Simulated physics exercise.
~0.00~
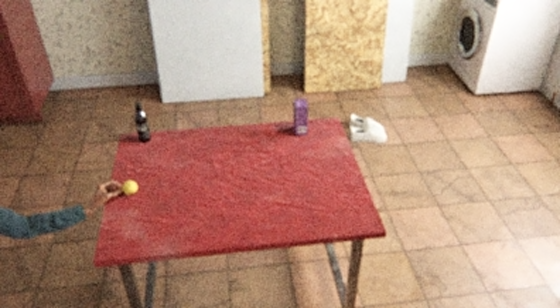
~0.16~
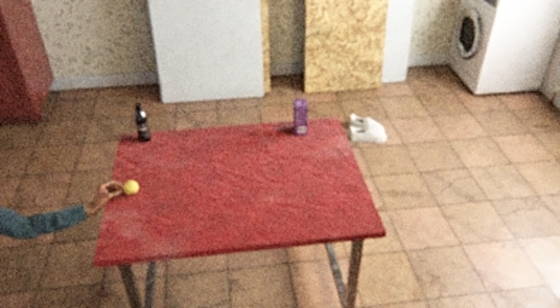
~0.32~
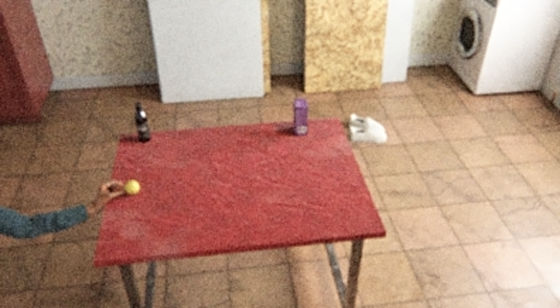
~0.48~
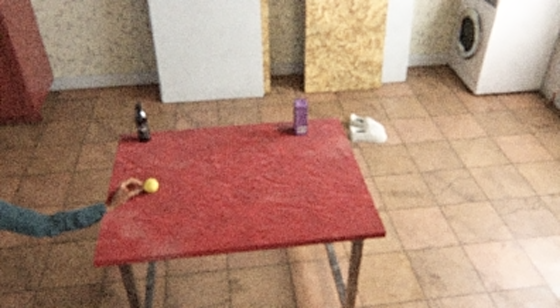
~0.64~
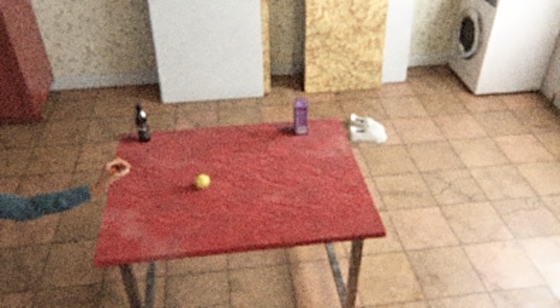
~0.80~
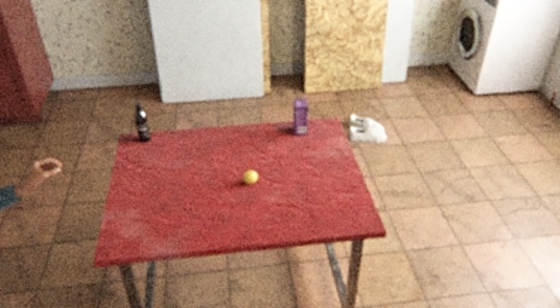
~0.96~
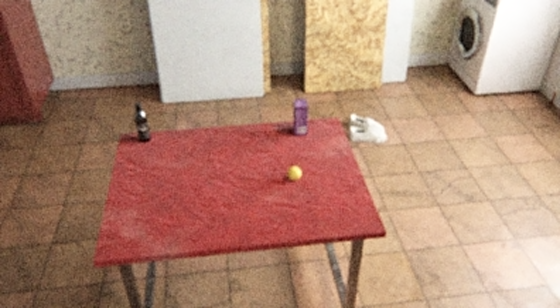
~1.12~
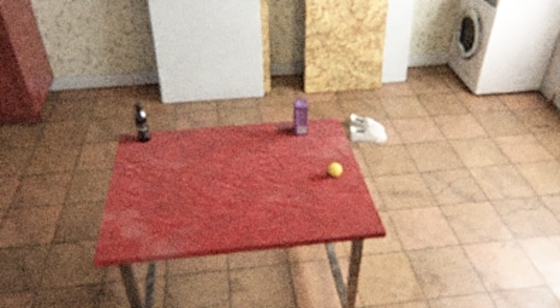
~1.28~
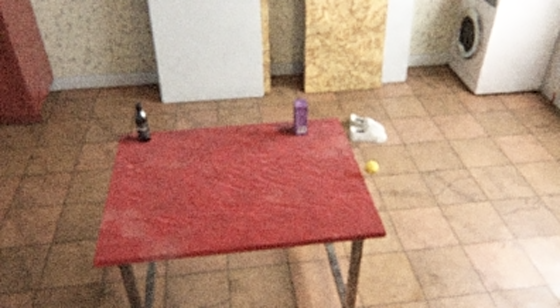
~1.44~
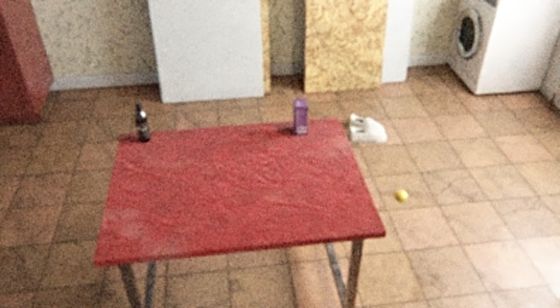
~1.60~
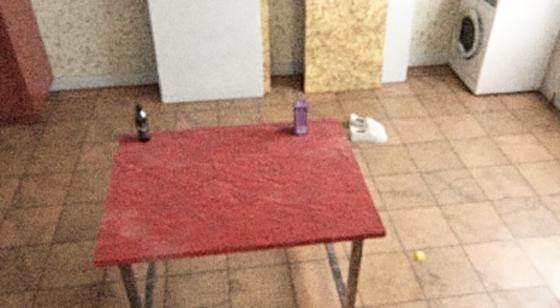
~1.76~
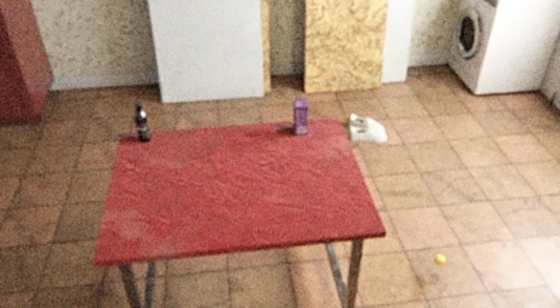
The footage shows a hand pushing a yellow lemon rightward across a red table, then letting go and drawing back as the lemon continues past a purple carton and a black bottle that stay still, drops off the right edge, and ends up off the table near the tiled floor.
